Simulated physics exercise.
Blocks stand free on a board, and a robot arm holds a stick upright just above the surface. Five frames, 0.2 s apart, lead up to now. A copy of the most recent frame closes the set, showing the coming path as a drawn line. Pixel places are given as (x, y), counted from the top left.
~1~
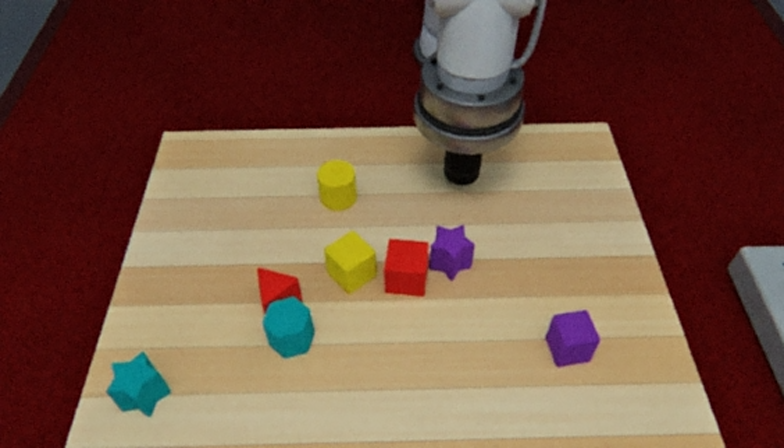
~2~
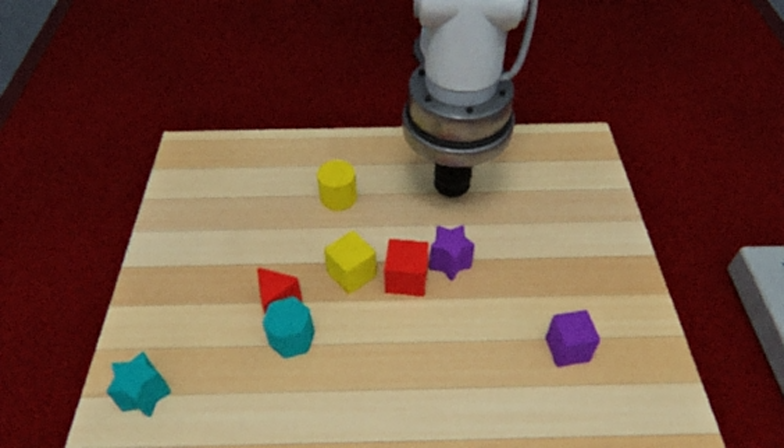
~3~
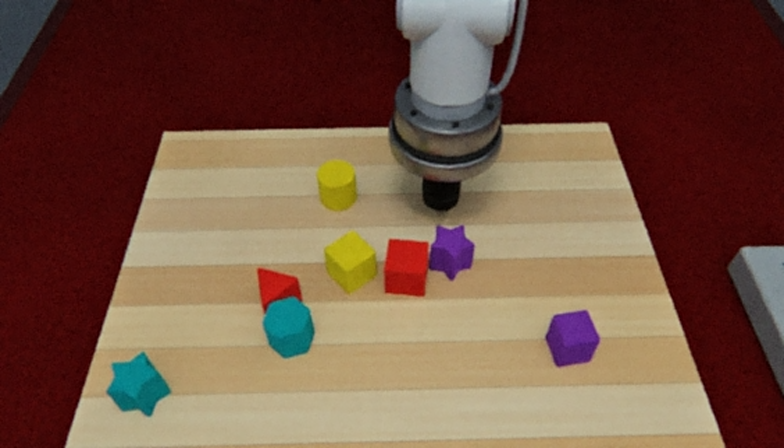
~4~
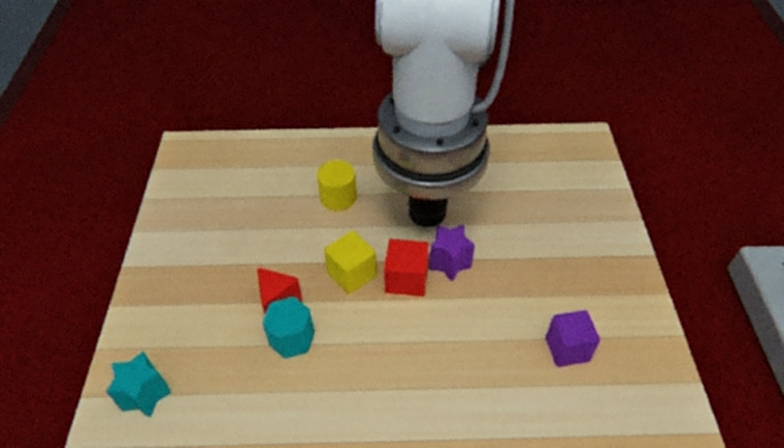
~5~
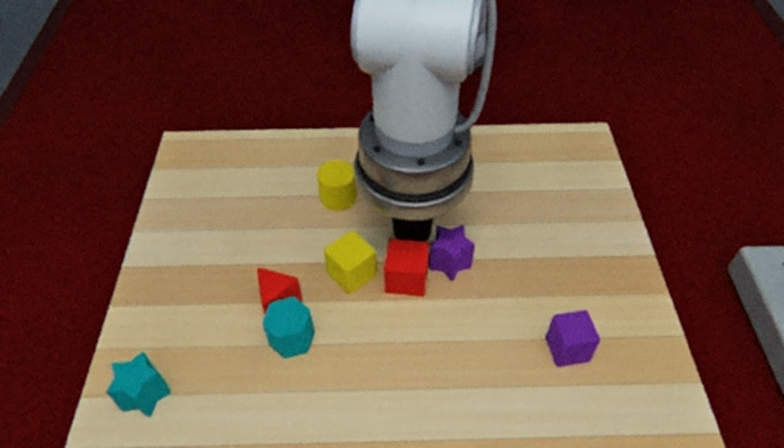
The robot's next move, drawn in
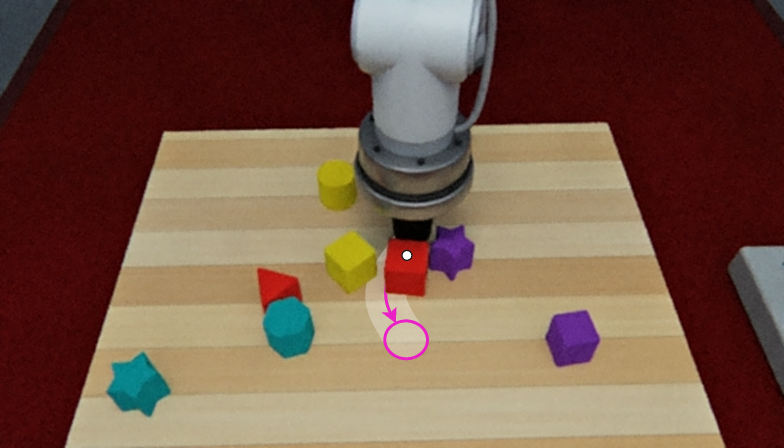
A pale striped wooden board lies on a dark red surface, seen from above at an angle by a still camera. Yellow, red and purple blocks sit near the middle, with teal shapes and a red triangle at left and a purple block at right. A robot arm moves its dark tip steadily toward the viewer and slightly left, nearing the red square block, while every block stays still.
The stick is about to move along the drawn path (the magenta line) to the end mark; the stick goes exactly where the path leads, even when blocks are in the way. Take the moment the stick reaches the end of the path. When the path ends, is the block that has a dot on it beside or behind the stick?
My answer is no.
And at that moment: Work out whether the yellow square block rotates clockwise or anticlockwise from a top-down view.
Clockwise from above.
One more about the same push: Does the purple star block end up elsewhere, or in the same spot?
At the moment the path ends, the purple star block still stands where it did.
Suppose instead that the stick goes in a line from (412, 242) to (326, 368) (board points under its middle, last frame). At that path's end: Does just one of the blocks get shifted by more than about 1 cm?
Answer: No.
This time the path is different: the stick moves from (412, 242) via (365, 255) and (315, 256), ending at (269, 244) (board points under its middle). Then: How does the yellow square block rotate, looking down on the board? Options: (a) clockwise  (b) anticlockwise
b - anticlockwise.
The line goes from (412, 242) through (392, 270) and (387, 305) to (406, 339); the dot is on the red square block.
What follows on the original path. One third of the way, stick at (392, 260); red square block at (401, 281), turned 30° anticlockwise.
Two thirds of the way, stick at (387, 296); yellow square block at (343, 256), turned 35° clockwise; red square block at (401, 320), turned 40° anticlockwise.
At the end, stick at (406, 330); yellow square block at (343, 256), turned 35° clockwise; red square block at (411, 358), turned 15° anticlockwise; purple star block unmoved.
